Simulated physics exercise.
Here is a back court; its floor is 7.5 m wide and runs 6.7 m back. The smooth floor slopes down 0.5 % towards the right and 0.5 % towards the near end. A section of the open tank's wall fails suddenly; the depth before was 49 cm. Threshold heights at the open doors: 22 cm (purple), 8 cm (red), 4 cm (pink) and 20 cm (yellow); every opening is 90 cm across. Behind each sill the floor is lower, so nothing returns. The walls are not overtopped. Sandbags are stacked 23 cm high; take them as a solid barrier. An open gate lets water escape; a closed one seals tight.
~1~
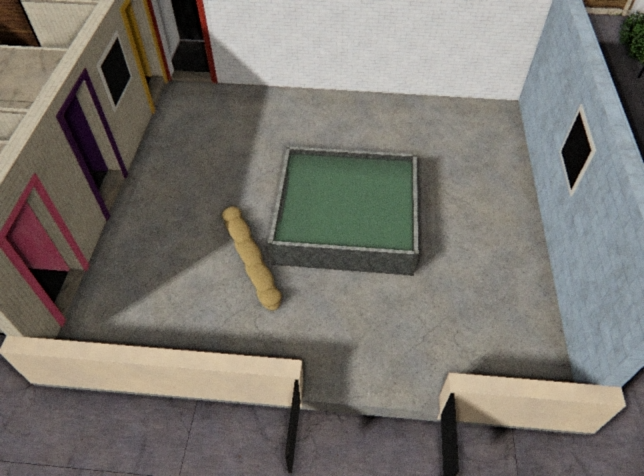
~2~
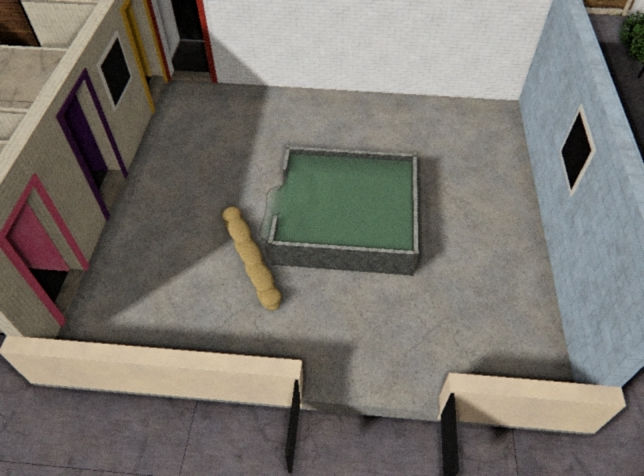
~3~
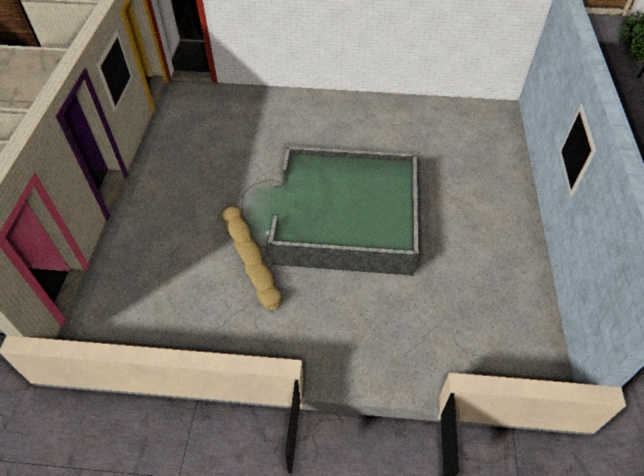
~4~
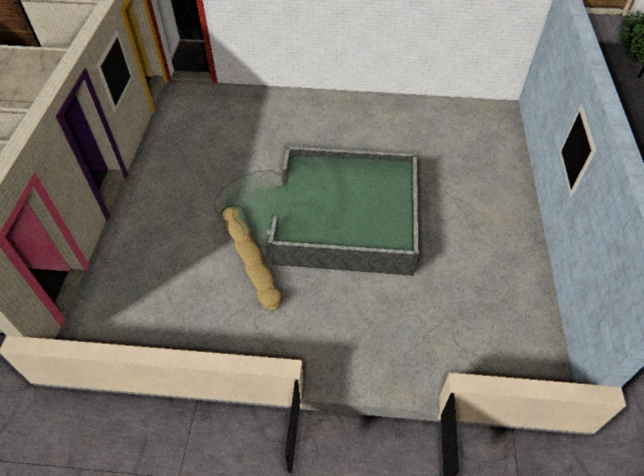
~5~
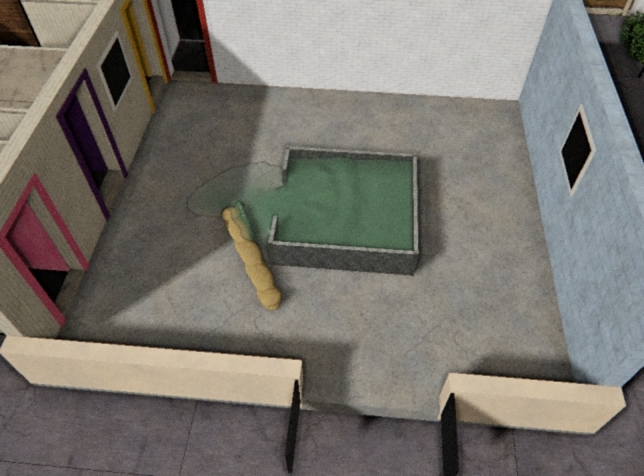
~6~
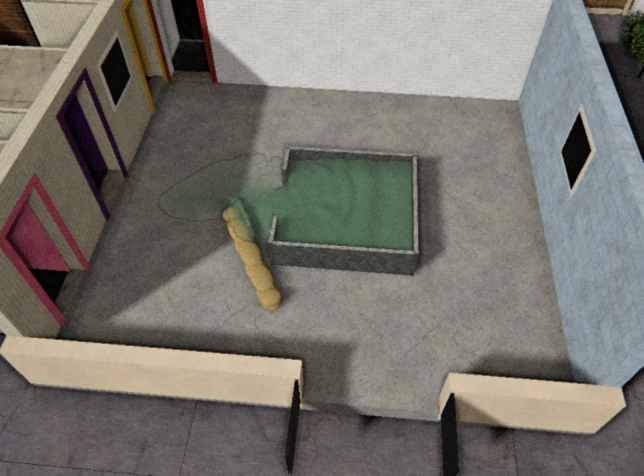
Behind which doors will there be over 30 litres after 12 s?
Door by door: At the purple door it does not reach the limit; at the red door it goes over the limit; at the pink door it does not reach the limit; at the yellow door it stays under the limit.
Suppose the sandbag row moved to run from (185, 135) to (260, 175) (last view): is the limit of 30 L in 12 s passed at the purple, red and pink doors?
Against that limit: Purple not over, red over, pink over.
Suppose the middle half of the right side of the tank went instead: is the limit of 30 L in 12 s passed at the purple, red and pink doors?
Against that limit: Purple not over, red under, pink under.
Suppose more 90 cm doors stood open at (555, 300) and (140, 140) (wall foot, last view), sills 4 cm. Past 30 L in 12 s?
In that order: Not over, past it.
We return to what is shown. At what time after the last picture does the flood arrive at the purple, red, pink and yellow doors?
Arrival: Purple 0.3 s, red 1.8 s, pink 1.6 s, yellow 1.3 s.
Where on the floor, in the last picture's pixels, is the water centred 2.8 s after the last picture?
At about (274, 200).
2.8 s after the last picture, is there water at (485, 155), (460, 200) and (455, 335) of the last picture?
In that order: Still dry, not reached, still dry.
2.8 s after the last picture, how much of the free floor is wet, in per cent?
About 30 per cent.
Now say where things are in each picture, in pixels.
In the first frame, still water, 49 cm deep, in the open tank at (347, 199).
In the second frame, the front is at a hidden place, 0.6 m from the gap at (283, 207); 0.2 m2 of floor is under water; 49 cm left at the back of the open tank.
In the third frame, water pours out at (283, 208) and has run 0.8 m, to (253, 189); typically 9 cm deep outside, 49 cm at the open tank's back.
In the fourth frame, the front is at (226, 190), 1.2 m from the gap at (283, 208); 1.3 m2 of floor is under water; 49 cm left at the back of the open tank.
In the fifth frame, water pours out at (283, 208) and has run 1.7 m, to (194, 198); typically 6 cm deep outside, 49 cm at the open tank's back.
In the sixth frame, water pours out at (283, 208) and has run 2.2 m, to (169, 194); typically 5 cm deep outside, 49 cm at the open tank's back.
Then, 0.7 s after the last picture water covers 15 % of the floor and is deepest (37 cm) near (251, 228); purple door 14 cm at the sill, 0 L in, red door not reached, pink door not reached, yellow door not reached.
Then, 1.5 s after the last picture water covers 30 % of the floor and is deepest (36 cm) near (243, 220); purple door 15 cm at the sill, 0 L in, red door not reached, pink door not reached, yellow door 8 cm at the sill, 0 L in.
Then, 2.8 s after the last picture water covers 30 % of the floor and is deepest (23 cm) near (267, 255); purple door 13 cm at the sill, 0 L in, red door 21 cm at the sill, 47 L in, pink door 5 cm at the sill, 0 L in, yellow door 15 cm at the sill, 0 L in.
Then, 6.3 s after the last picture water covers 60 % of the floor and is deepest (14 cm) near (267, 255); purple door 7 cm at the sill, 0 L in, red door 12 cm at the sill, 151 L in, pink door 3 cm at the sill, 1 L in, yellow door 11 cm at the sill, 0 L in.
Then, 11.3 s after the last picture water covers 90 % of the floor and is deepest (10 cm) near (267, 255); purple door 5 cm at the sill, 0 L in, red door 6 cm at the sill, 160 L in, pink door 2 cm at the sill, 1 L in, yellow door 5 cm at the sill, 0 L in.
